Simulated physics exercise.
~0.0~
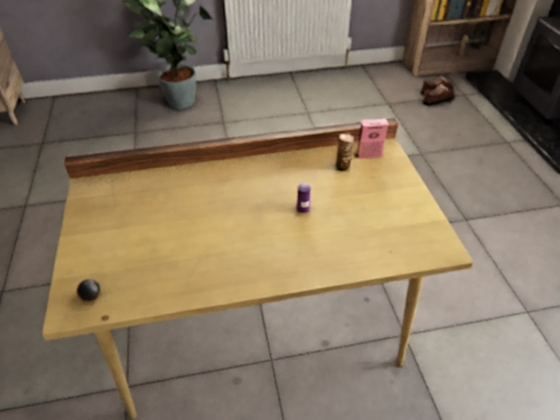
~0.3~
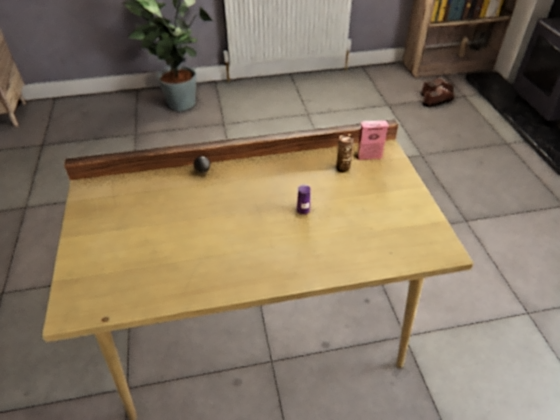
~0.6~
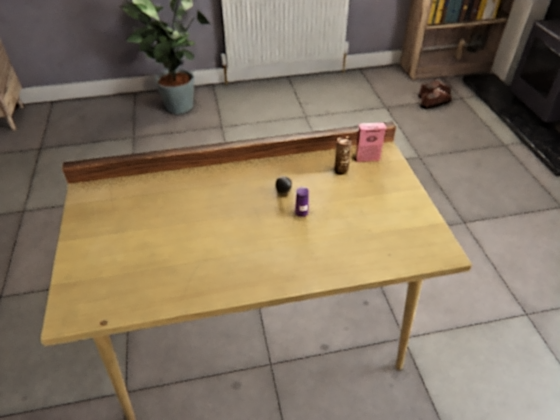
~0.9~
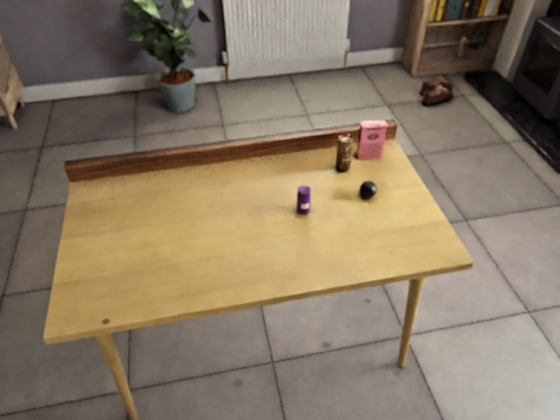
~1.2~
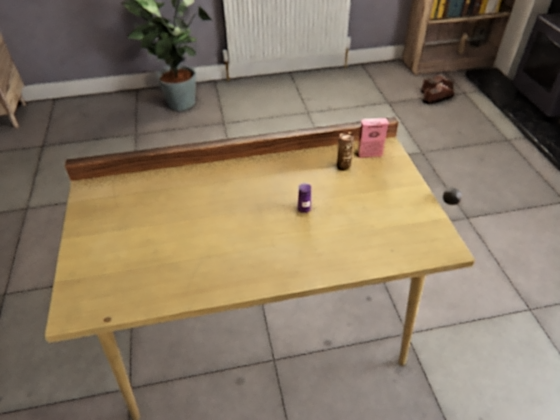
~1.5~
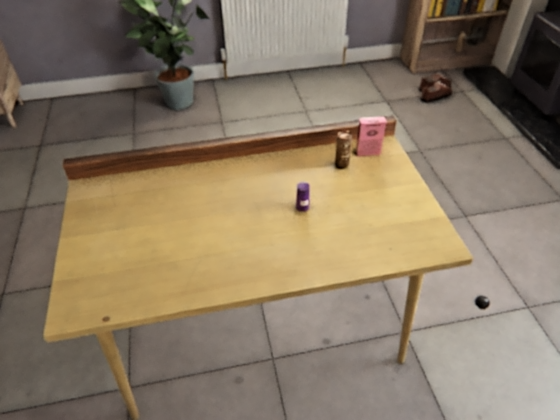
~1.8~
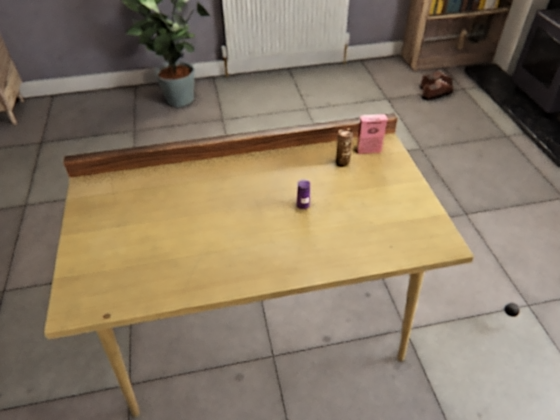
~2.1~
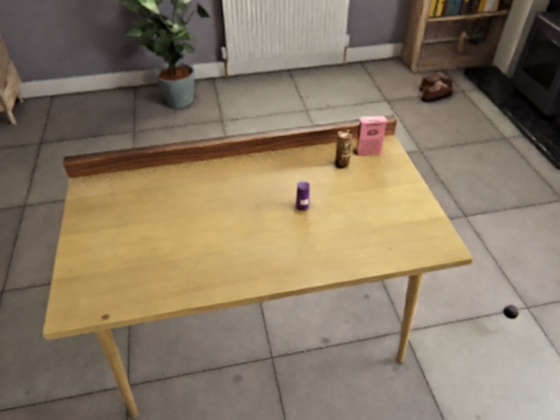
Black ball rolling across a wooden table, rebounding off the back ledge, passing standing items, dropping off the right side onto floor tiles.
